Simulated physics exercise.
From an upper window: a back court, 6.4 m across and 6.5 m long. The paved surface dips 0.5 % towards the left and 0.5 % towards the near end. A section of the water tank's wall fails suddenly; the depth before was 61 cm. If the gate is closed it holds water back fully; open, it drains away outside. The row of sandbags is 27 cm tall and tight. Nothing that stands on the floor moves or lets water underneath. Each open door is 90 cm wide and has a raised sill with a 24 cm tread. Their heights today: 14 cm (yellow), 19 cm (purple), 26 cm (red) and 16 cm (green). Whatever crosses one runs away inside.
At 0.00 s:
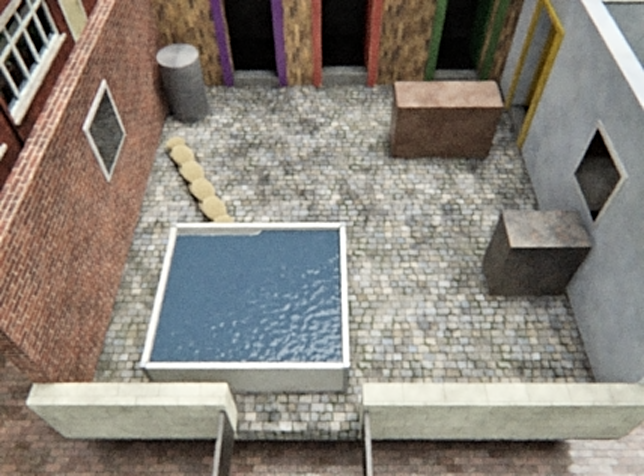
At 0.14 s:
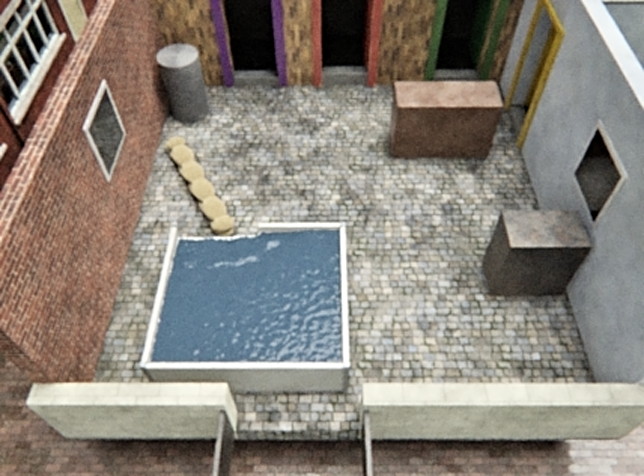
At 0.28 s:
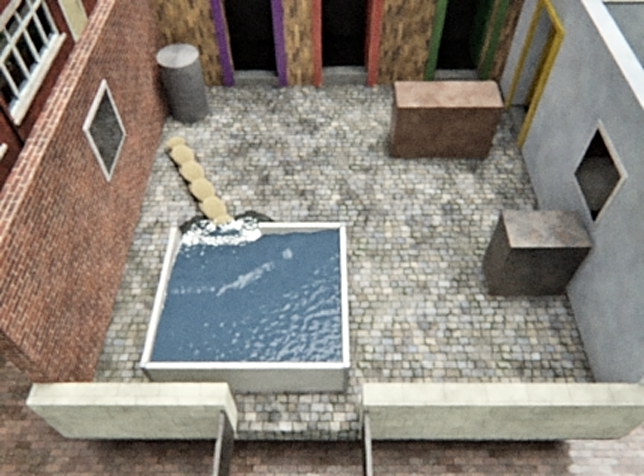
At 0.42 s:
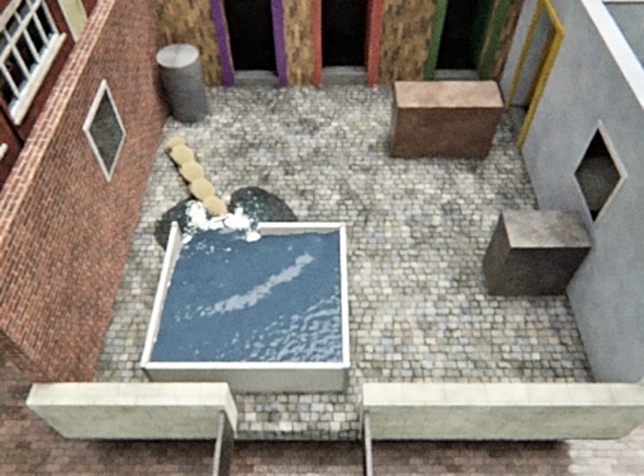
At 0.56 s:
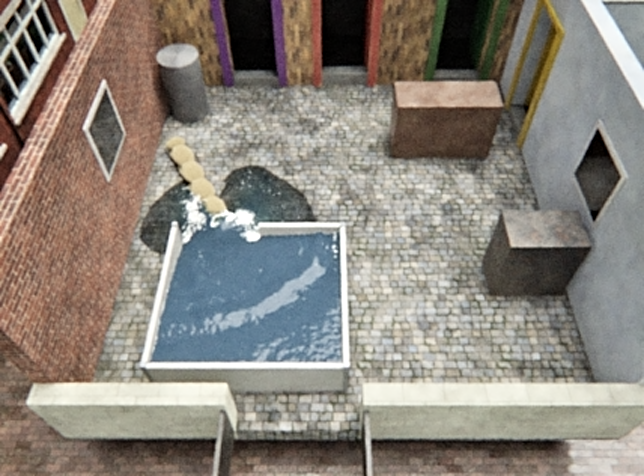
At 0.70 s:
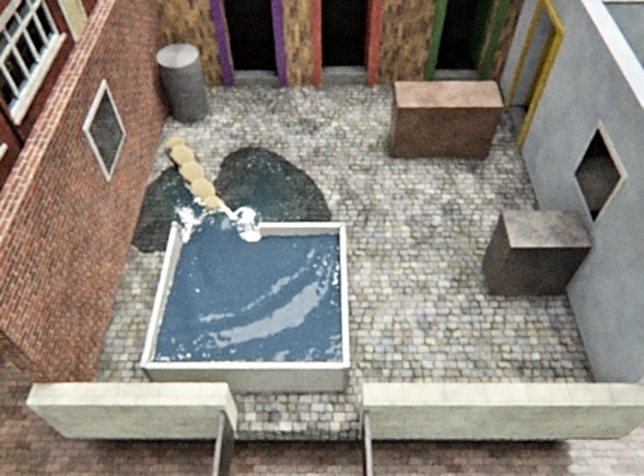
In a paved back court, a water tank stands full and still, then its wall opens on the far side and water pours out, foaming around pale round stepping shapes and spreading across the paving in a dark, widening patch.
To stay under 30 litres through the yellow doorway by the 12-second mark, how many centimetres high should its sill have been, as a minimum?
At least 8 cm or so.
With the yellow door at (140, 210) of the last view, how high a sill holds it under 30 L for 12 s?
About 27 cm.
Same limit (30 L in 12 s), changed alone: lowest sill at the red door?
Roughly 8.0 cm at red.
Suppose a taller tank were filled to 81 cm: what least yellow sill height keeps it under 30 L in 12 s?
Some 16 cm.
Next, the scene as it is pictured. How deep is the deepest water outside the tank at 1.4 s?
Roughly 48 cm.
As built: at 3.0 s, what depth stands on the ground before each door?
In cm: Yellow 0, purple 18, red 12, green 3.
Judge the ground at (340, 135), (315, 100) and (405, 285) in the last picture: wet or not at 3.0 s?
In that order: Flooded, under water, not reached.
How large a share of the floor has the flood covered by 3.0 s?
Some 55 per cent of it.
After 1.4 s water covers 30 % of the floor, deepest (48 cm) near (226, 238); it has not reached the yellow door.
After 3.0 s water covers 55 % of the floor, deepest (34 cm) near (175, 164); it has not reached the yellow door.
After 12.0 s water covers 95 % of the floor, deepest (14 cm) near (86, 411); 6 cm at the yellow door, 4 litres in over its 14 cm sill.
At the yellow door as built, the water arrived by 4.2 s and peaked near 16 cm at 5.8 s.
Run again over the same 12 s with other heights there, 53 litres in over 6.5 cm, 22 litres over 9 cm. The limit of 30 litres is kept from about 8 cm up.
